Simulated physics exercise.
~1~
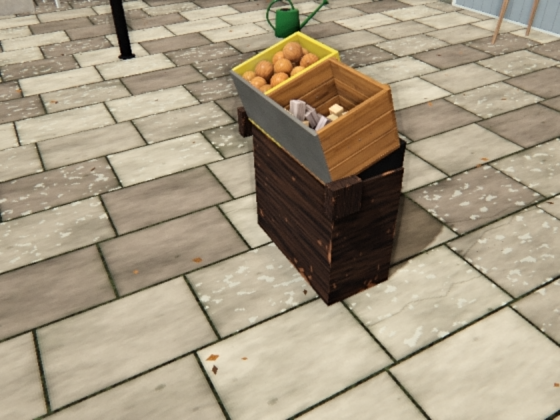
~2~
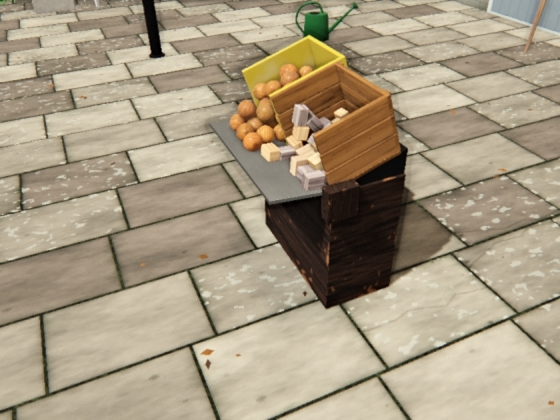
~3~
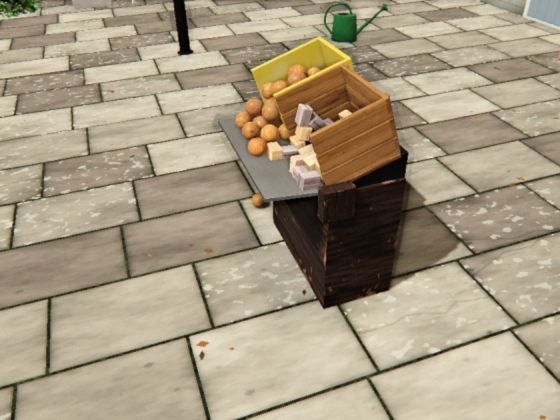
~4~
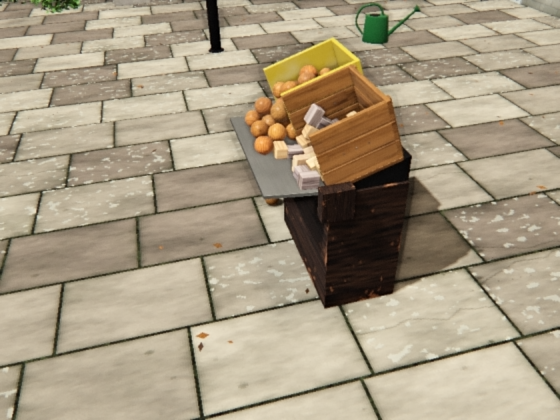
Onions and pale blocks spilling from tilted yellow and wooden bins onto a lowered grey flap, one onion dropping, most staying put.
